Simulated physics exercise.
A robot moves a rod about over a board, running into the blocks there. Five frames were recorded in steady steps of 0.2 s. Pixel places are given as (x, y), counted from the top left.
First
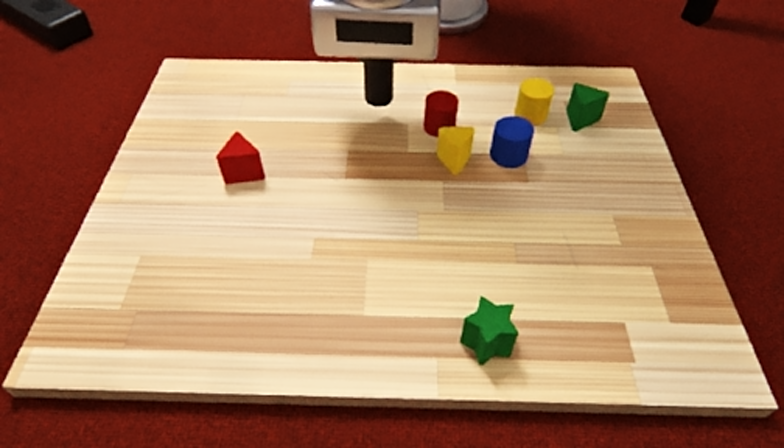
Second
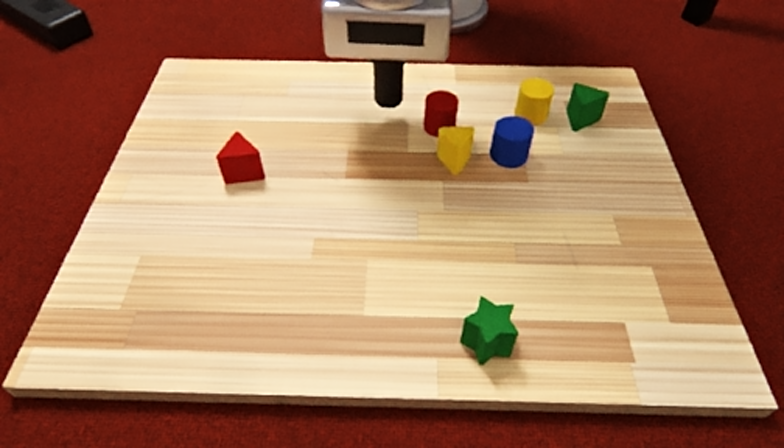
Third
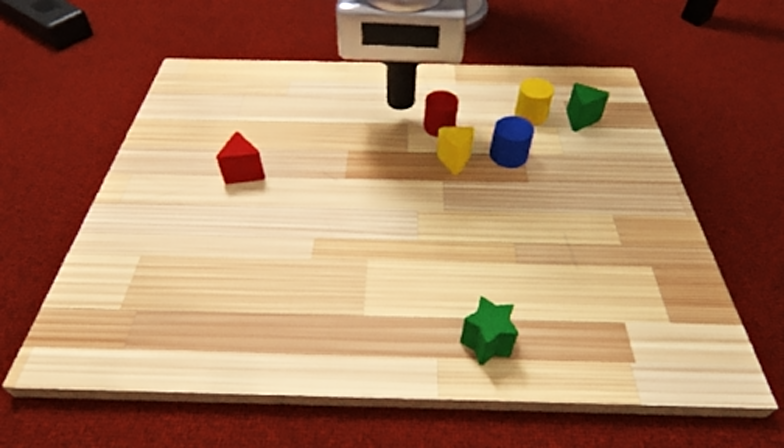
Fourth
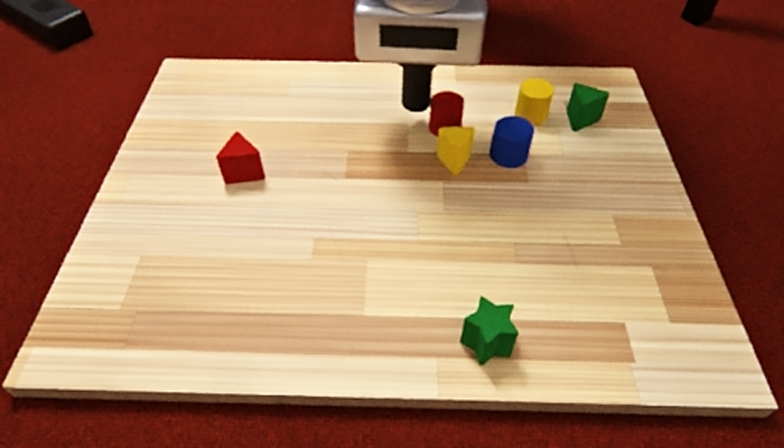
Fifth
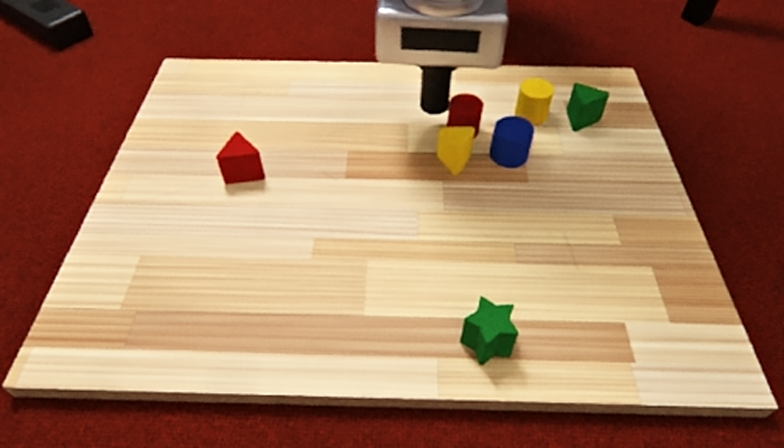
Robot arm sliding its black rod rightward over a wooden board, nudging a red cylinder slightly right behind a yellow block.
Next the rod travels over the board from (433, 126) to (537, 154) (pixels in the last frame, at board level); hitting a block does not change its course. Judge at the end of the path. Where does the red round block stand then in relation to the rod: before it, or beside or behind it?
The rod passes it.
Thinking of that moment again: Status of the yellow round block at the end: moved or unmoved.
By the end it is where it was.
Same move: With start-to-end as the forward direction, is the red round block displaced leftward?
Going by the path, yes.
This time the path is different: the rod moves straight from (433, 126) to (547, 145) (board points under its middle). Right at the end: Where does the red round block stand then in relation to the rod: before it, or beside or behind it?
The rod still has it in front.
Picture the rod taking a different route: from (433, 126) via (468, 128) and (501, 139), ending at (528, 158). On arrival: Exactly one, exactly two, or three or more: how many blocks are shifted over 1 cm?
I think two will be displaced.
What follows on the original path. One third of the way, rod at (470, 115); red round block at (503, 108); blue round block at (522, 130).
Two thirds of the way, rod at (506, 124); red round block at (534, 108); blue round block at (536, 133).
At the end, rod at (543, 134); yellow triangular block still; red round block at (557, 109); blue round block at (567, 149); yellow round block still.
